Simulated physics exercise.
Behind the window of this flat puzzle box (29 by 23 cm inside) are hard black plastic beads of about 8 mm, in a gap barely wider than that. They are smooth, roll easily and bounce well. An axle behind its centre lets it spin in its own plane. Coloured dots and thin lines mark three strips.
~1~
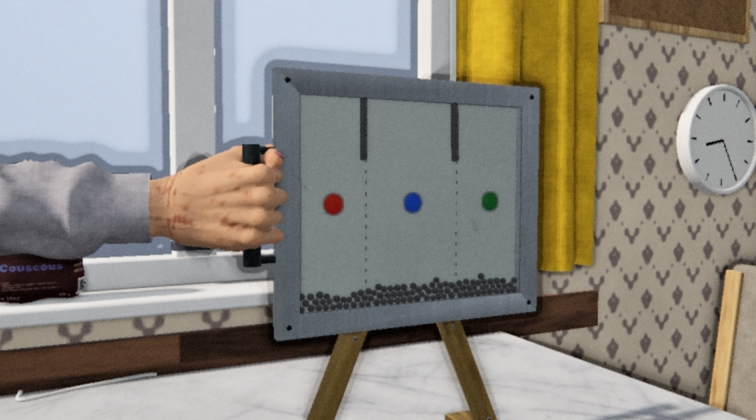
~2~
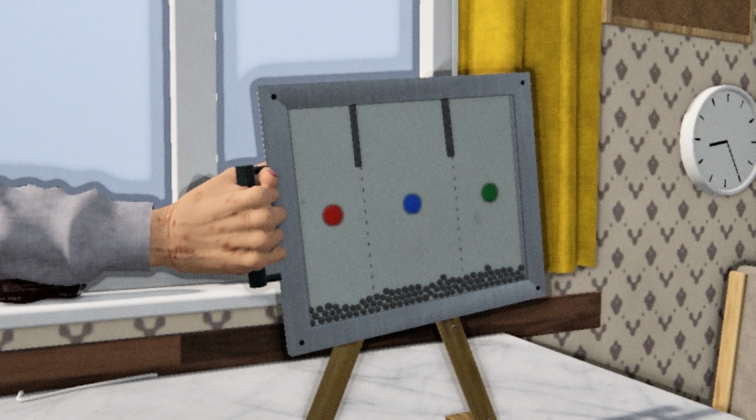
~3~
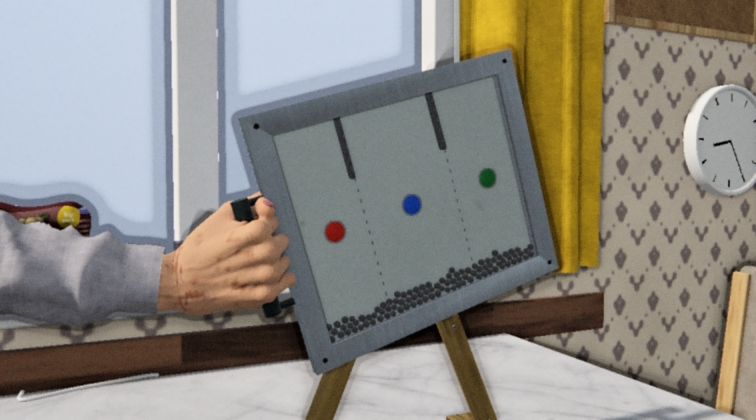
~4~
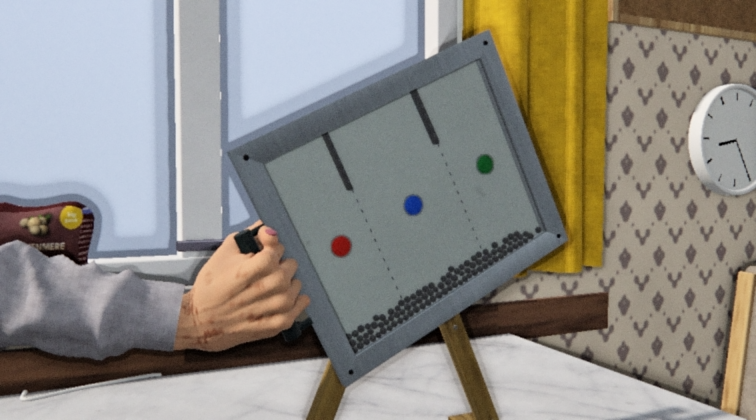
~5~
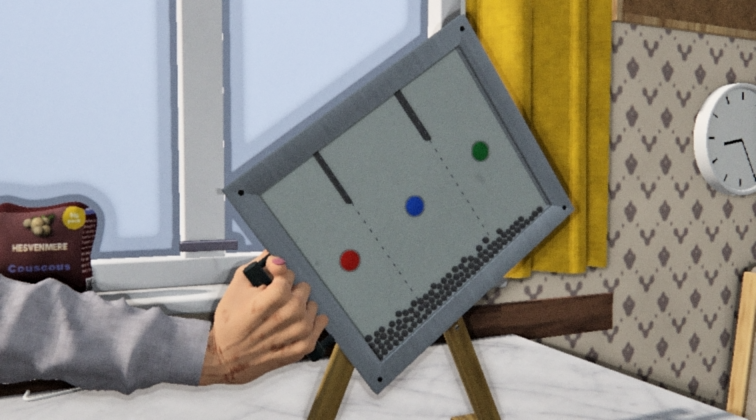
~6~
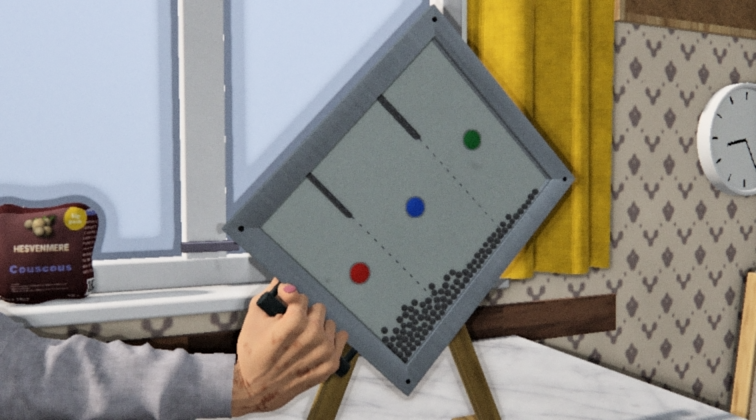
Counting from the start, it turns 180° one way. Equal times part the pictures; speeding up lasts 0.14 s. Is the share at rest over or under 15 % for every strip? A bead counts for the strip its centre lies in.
Red strip: Over; blue strip: Under; green strip: Under 15 %.
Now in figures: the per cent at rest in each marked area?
Red strip: 100; blue strip: 0; green strip: 0.
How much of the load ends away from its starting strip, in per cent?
Roughly 80 per cent.
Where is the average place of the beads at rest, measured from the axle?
About 11 cm right and 8 cm below.
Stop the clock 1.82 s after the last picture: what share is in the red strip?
Roughly 100 per cent.
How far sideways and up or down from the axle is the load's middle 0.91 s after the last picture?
About 7 cm right and 11 cm below.
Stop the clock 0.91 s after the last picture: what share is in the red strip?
About 100 per cent.
Then, 0.91 s after the last picture, it stands 94° anticlockwise; the beads' middle is 7 cm right of and 11 cm below the centre; red 100 %.
Then, 1.82 s after the last picture, it stands 143° anticlockwise; the beads' middle is 8 cm right of and 10 cm below the centre; red 100 %.
Then, 2.60 s after the last picture, it stands 180° anticlockwise; the beads' middle is 11 cm right of and 7 cm below the centre; red 100 %.
At rest 4.1 s after the last picture, it stands 180° anticlockwise; red 100 %, blue 0 %, green 0 %.
